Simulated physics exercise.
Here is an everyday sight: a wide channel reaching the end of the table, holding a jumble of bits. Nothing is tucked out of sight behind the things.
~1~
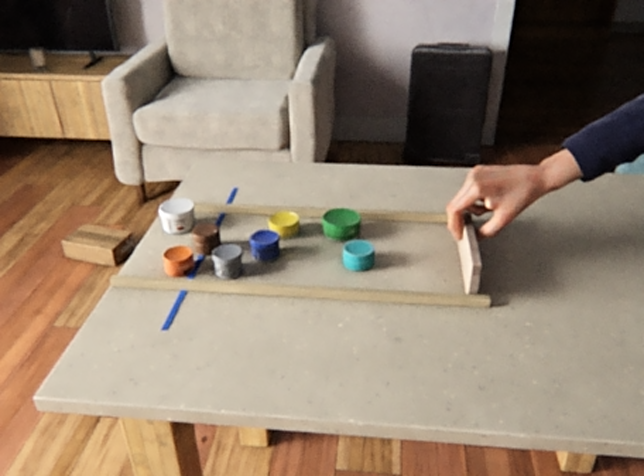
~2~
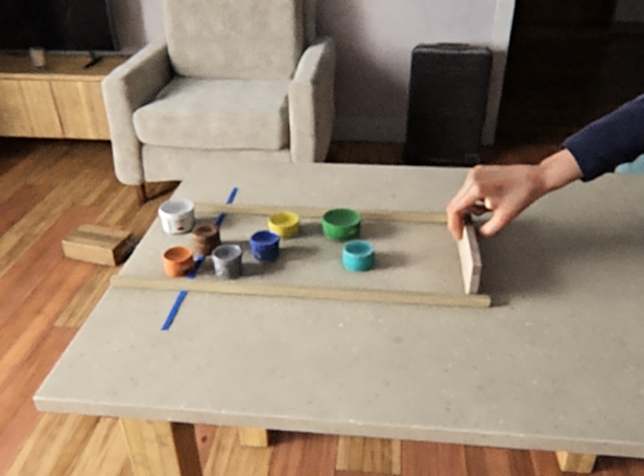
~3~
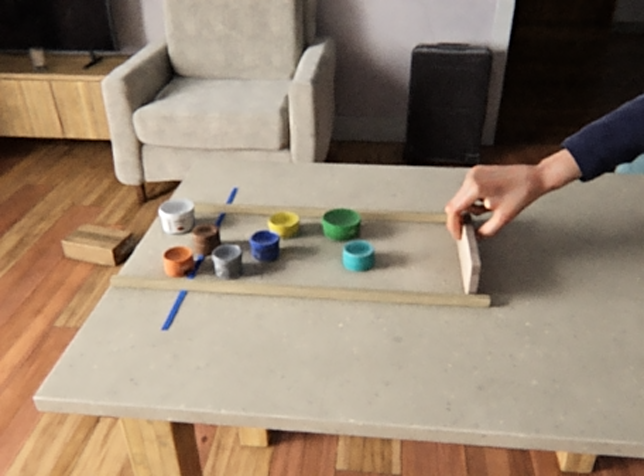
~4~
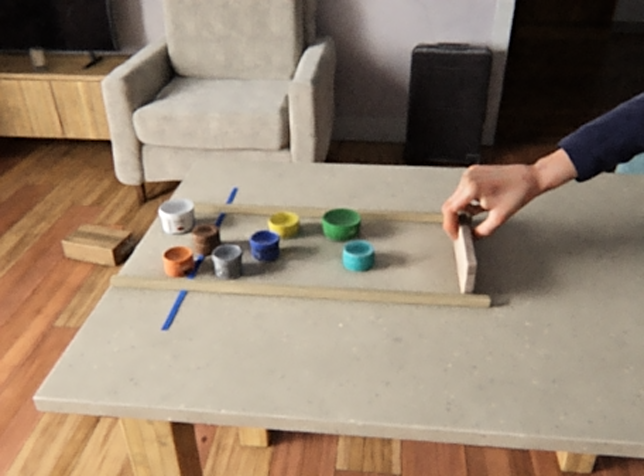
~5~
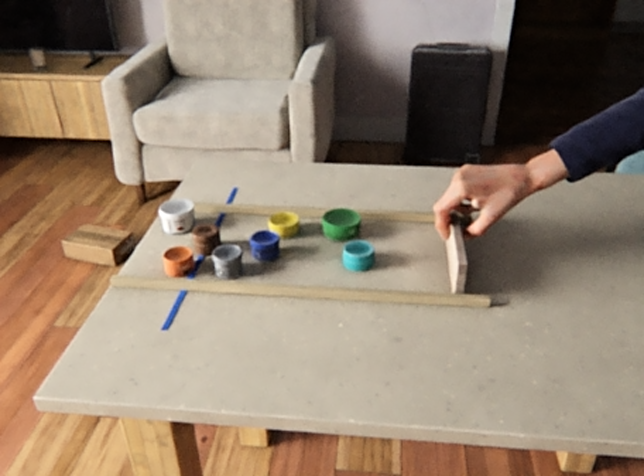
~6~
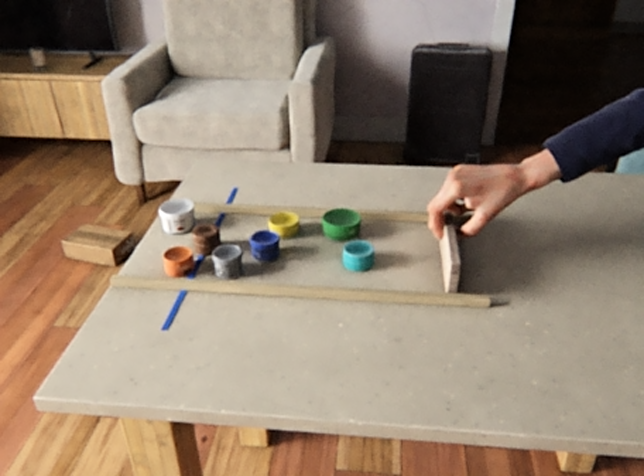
We see small colourful pots and tubs sitting still between two wooden rails on a tabletop, near a strip of blue tape, while a hand at the right holds an upright board and slides it slightly left.
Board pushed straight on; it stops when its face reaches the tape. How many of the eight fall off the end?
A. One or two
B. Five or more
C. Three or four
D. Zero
Option A: One or two.
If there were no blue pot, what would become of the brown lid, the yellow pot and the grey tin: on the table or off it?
Brown lid safe, yellow pot safe, grey tin safe.
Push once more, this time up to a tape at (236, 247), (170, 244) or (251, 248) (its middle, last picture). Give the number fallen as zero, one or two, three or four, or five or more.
So, taking them in turn, I'd give zero; five or more; none.
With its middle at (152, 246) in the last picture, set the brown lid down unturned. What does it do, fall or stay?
In that case it holds firm.
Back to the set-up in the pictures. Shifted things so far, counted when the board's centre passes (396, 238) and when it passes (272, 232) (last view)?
Moved so far: 0, later 5.
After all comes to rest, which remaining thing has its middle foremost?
It's the brown lid that ends nearest.
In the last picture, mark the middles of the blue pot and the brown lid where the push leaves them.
Final centres, first then second: (166, 237), (142, 233).
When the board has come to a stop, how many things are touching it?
Number in contact with it: 3.
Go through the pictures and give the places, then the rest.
In the first picture, white pot (178, 217); orange tub (179, 262); brown lid (207, 239); board (467, 241); tape (207, 246).
In the second picture, orange tub (179, 262); blue pot (265, 247).
In the third picture, brown lid (207, 240); green tin (342, 225).
In the fourth picture, white pot (178, 217); grey tin (229, 262).
In the fifth picture, orange tub (179, 262); board (454, 241).
In the sixth picture, white pot (178, 217); orange tub (179, 262); brown lid (207, 240); board (447, 240); tape (207, 246).
Soon after, none off yet; white pot at rest near (178, 217); orange tub at rest near (179, 262); brown lid at rest near (207, 240).
In the end, the number that fall off is one or two; gone, white pot.
